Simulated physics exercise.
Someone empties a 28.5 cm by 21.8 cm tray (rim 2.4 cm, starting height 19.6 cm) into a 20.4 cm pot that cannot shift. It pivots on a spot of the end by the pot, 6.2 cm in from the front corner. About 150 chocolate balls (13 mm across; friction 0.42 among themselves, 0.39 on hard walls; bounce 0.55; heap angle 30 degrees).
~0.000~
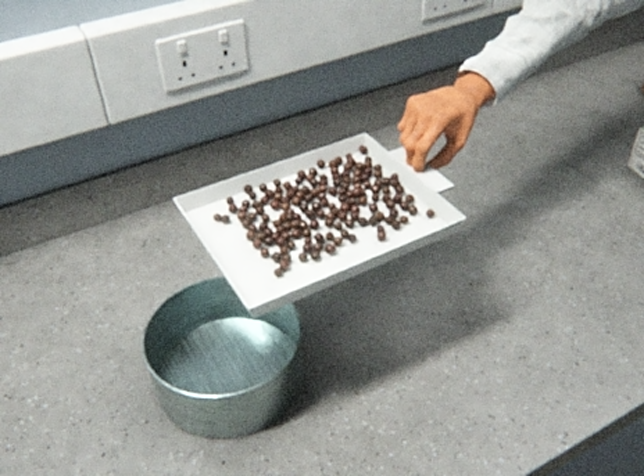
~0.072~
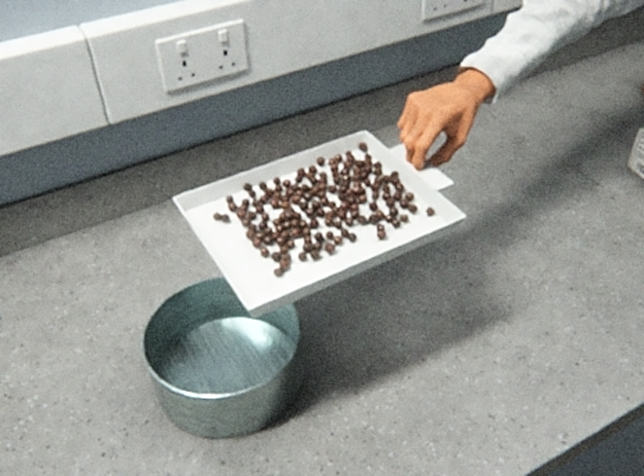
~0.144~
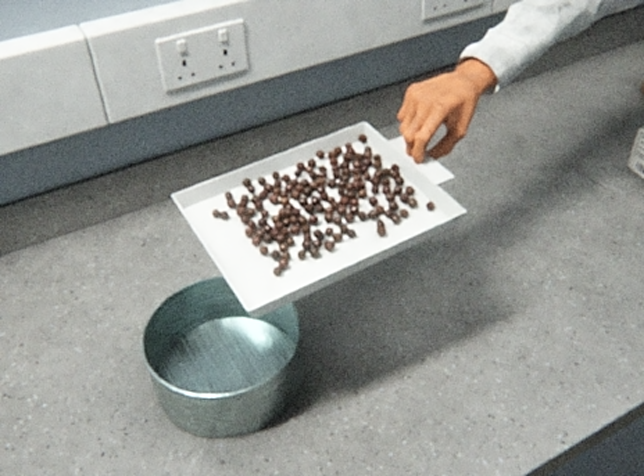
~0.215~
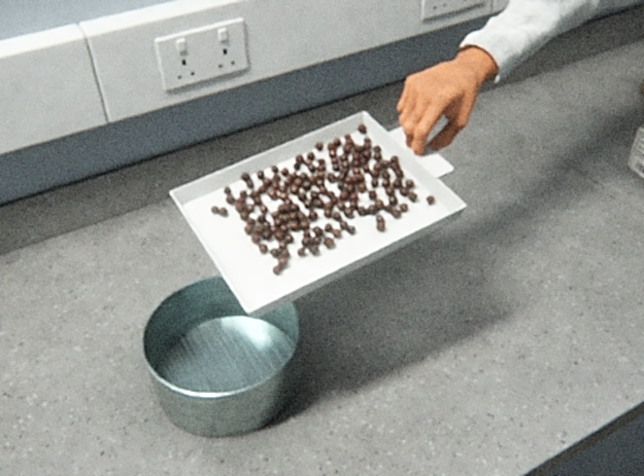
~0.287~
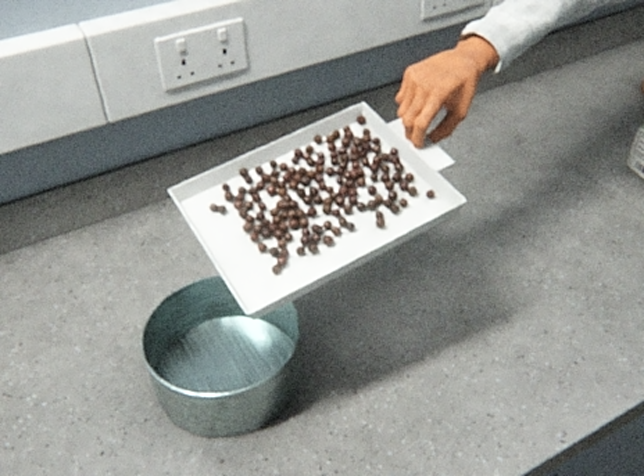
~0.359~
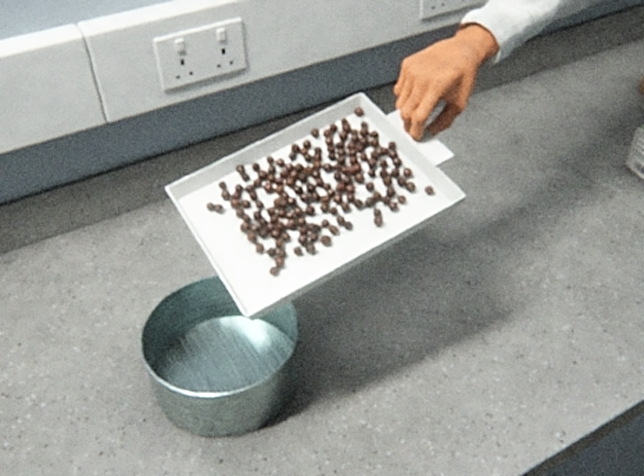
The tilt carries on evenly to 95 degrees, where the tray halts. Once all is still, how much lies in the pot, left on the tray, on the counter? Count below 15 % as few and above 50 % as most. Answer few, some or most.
In the pot: Some; left on the tray: Few; on the counter: Most.
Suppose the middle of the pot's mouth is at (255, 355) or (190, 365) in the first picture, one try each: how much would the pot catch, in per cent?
Some 95 and 75 per cent.
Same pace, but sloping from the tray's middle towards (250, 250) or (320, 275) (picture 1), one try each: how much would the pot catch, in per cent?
Some 75 and 25 per cent.
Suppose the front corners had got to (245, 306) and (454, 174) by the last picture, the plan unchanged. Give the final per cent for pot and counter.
Pot 65, counter 35.
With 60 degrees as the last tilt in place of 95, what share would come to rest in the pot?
Then about 10 per cent.
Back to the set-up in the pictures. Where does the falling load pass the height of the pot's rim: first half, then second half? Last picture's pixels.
At about (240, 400), then at (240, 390).
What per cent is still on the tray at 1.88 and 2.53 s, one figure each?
In turn: 80, 0.
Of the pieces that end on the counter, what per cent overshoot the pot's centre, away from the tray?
Roughly 70 per cent.
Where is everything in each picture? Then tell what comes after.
In the first picture, tray tilt 0 degrees, front corners at (252, 303) and (459, 217); middle of the pieces at (325, 203); pot at (222, 331).
In the second picture, tray tilt 1 degrees, front corners at (251, 303) and (459, 215); middle of the pieces at (325, 201).
In the third picture, tray tilt 4 degrees, front corners at (251, 305) and (459, 210), lowest corner left front; middle of the pieces at (324, 197).
In the fourth picture, tray tilt 7 degrees, front corners at (250, 306) and (459, 204), lowest corner left front; middle of the pieces at (324, 191).
In the fifth picture, tray tilt 10 degrees, front corners at (250, 308) and (459, 200), lowest corner left front; middle of the pieces at (322, 186).
In the sixth picture, tray tilt 13 degrees, front corners at (249, 310) and (458, 195), lowest corner left front; middle of the pieces at (320, 183); pot at (220, 329). Its pace works out near 40 degrees a second.
After 1.27 s, tilt 51 degrees; the tray holds 100 %, the pot 0 %.
Then, at 1.88 s, tilt 76 degrees; the tray holds 80 %, the pot 0 %.
After 2.53 s, tilt 95 degrees; the tray holds 0 %, the pot 40 %.
In the end, at 3.4 s, pot 40 %, tray 0 %, counter 60 %.
